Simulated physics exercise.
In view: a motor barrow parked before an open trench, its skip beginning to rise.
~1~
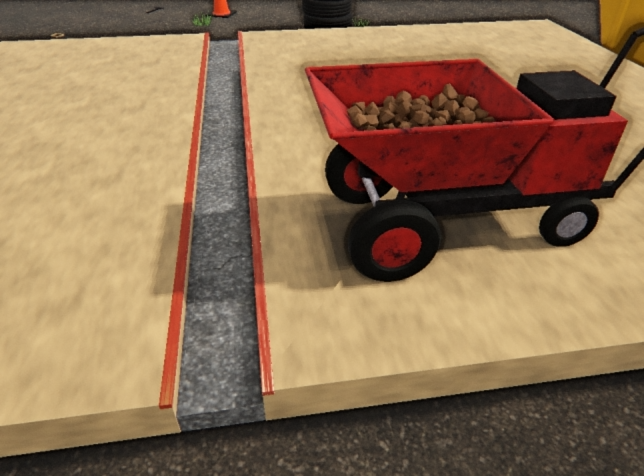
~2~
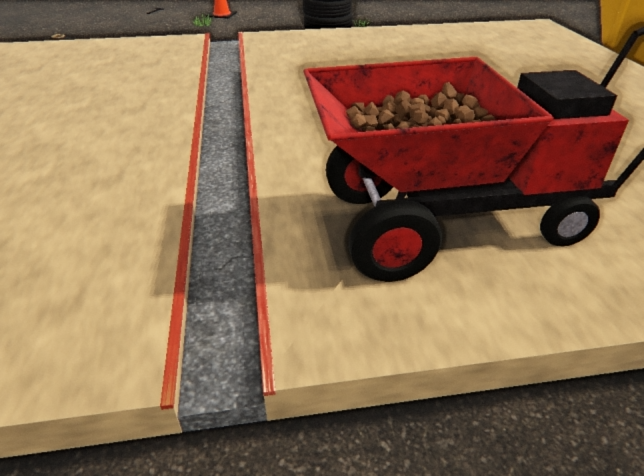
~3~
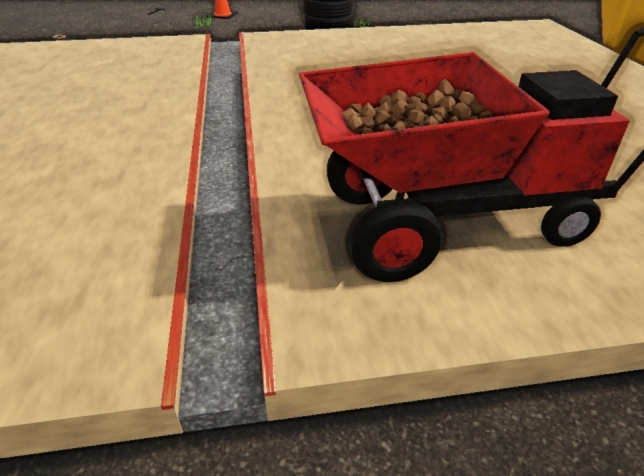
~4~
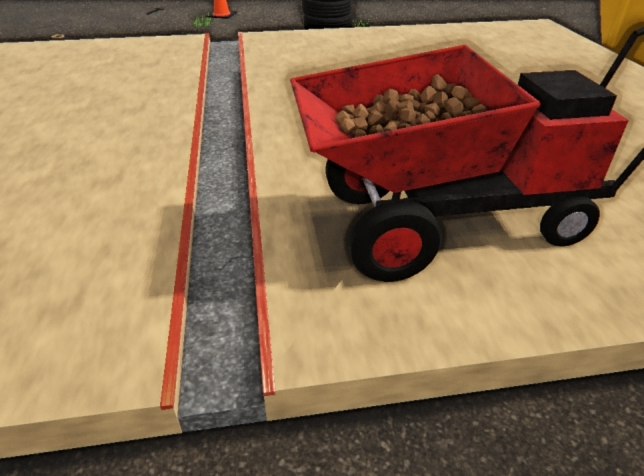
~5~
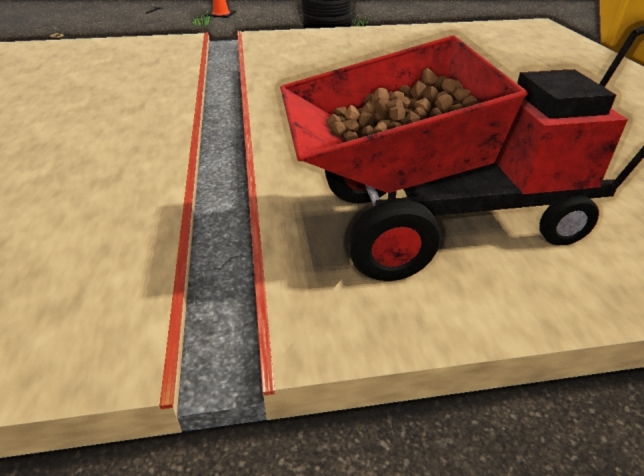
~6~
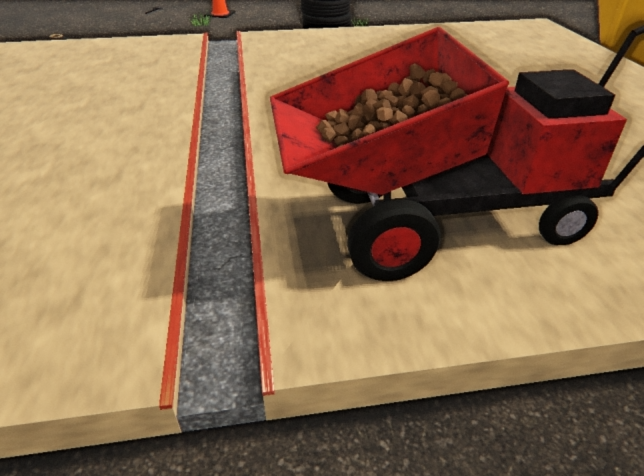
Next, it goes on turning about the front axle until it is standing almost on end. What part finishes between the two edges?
The trench does get most of the load.
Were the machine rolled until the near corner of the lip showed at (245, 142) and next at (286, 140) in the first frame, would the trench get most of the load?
A minority; a minority.
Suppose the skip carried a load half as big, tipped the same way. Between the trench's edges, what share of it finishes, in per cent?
Roughly 70 per cent of it.
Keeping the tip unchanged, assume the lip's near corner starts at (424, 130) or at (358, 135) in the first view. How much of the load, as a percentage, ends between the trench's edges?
First spot: About 30 percent; second spot: About 60 percent.
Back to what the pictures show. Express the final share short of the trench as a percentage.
About 0 %.
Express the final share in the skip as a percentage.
Some 30 per cent.
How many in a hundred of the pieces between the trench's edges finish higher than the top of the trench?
Around 30 per cent.
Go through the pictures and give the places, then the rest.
Lip of the skip at (332, 136), level; top of the load at (442, 116), clay clods; first edge of the trench at (263, 331); far edge at (172, 341), the trench over half as wide as the skip, and shallow for its width, in the first frame.
Lip of the skip at (330, 138), level; top of the load at (442, 115), in the second frame.
Lip of the skip at (324, 143), tipped barely; top of the load at (436, 123), in the third frame.
Lip of the skip at (313, 149), tipped a little; top of the load at (451, 106), in the fourth frame.
Lip of the skip at (300, 159), tipped a little; top of the load at (441, 100), in the fifth frame.
Lip of the skip at (287, 172), tipped clearly; top of the load at (429, 95); first edge of the trench at (263, 331); far edge at (172, 341), in the sixth frame.
Soon, skip tipped steeply; all in the skip.
A while on, skip tipped right over; about half in the skip; a stray few short of the trench; about half in or heaped over the trench.
Towards the end, skip tipped right over; about a quarter in the skip; a stray few short of the trench; about two thirds in or heaped over the trench; a small part beyond it.
Finally, skip tipped right over; about a quarter in the skip; a stray few short of the trench; about two thirds in or heaped over the trench; a small part beyond it.
